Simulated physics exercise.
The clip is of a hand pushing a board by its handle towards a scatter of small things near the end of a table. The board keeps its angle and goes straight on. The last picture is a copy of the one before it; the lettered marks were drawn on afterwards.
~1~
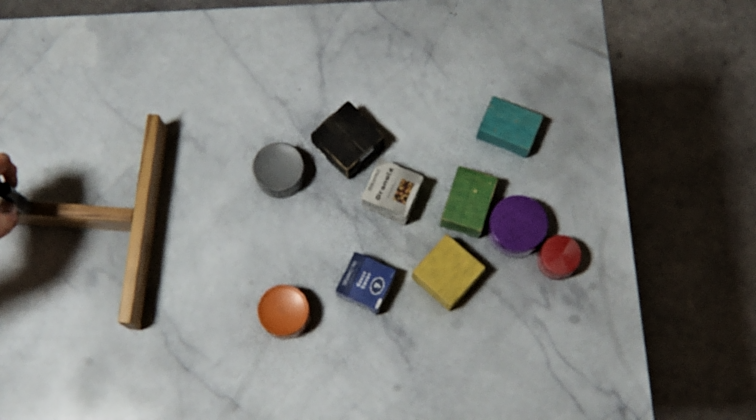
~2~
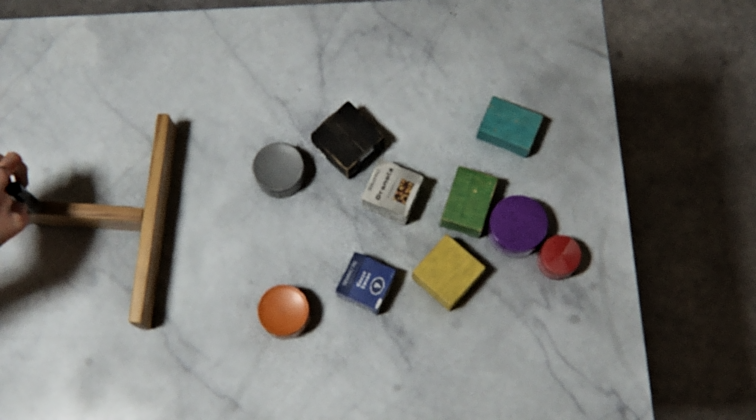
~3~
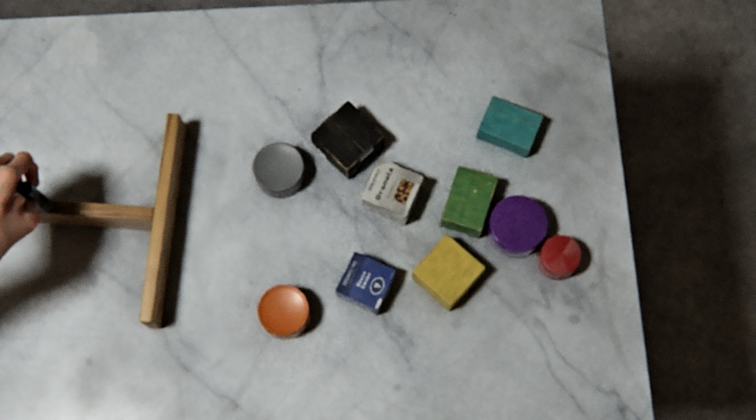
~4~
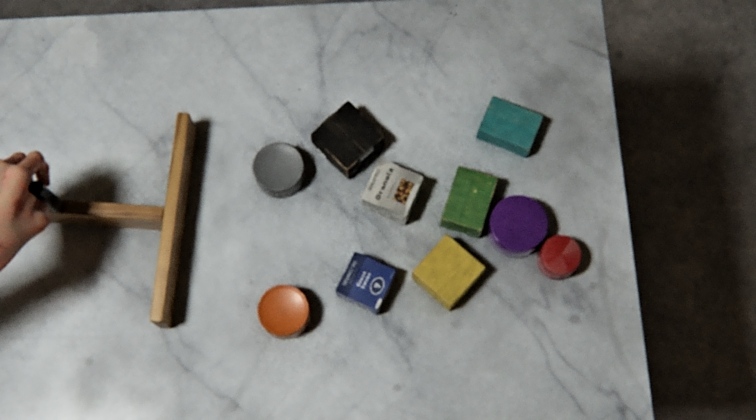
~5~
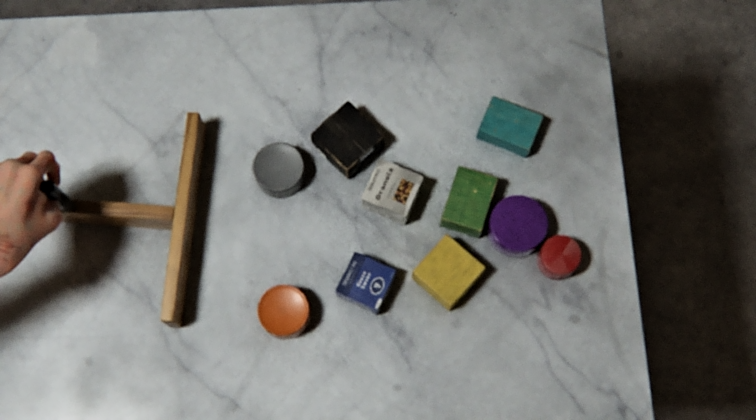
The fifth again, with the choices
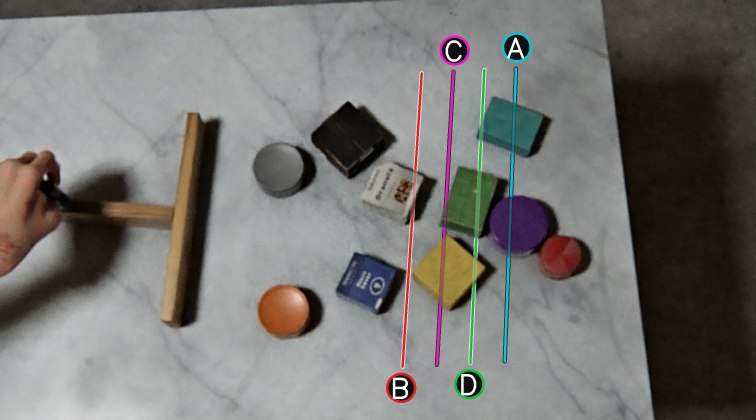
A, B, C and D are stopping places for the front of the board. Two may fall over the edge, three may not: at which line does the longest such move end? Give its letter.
No third one falls up to A.
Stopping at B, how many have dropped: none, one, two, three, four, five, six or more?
The count is none.
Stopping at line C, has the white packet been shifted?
Yes.
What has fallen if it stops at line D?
The purple pot goes over.
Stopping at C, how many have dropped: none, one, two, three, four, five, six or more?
In all, none.
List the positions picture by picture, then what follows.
The first picture shows red tin (558, 257); green block (469, 202); orange jar (285, 312).
The second picture shows board (149, 215); blue box (366, 283).
The third picture shows board (160, 214); purple pot (517, 226).
The fourth picture shows board (170, 214); turquoise block (510, 127).
The fifth picture shows board (180, 213); yellow block (448, 273); red tin (558, 257); green block (469, 202).
On the marked copy, A at (511, 209); B at (413, 214); C at (446, 212); D at (478, 211).
Following A. Soon after the start, board (300, 207); orange jar (324, 315); black box (352, 140).
Later, board (417, 201); purple pot (595, 224); red tin (581, 271).
In the end, board (510, 196); purple pot over the edge; green block over the edge; two fallen.
As for the rest, B is within the limit but short; C is within the limit but short; D is within the limit but short.
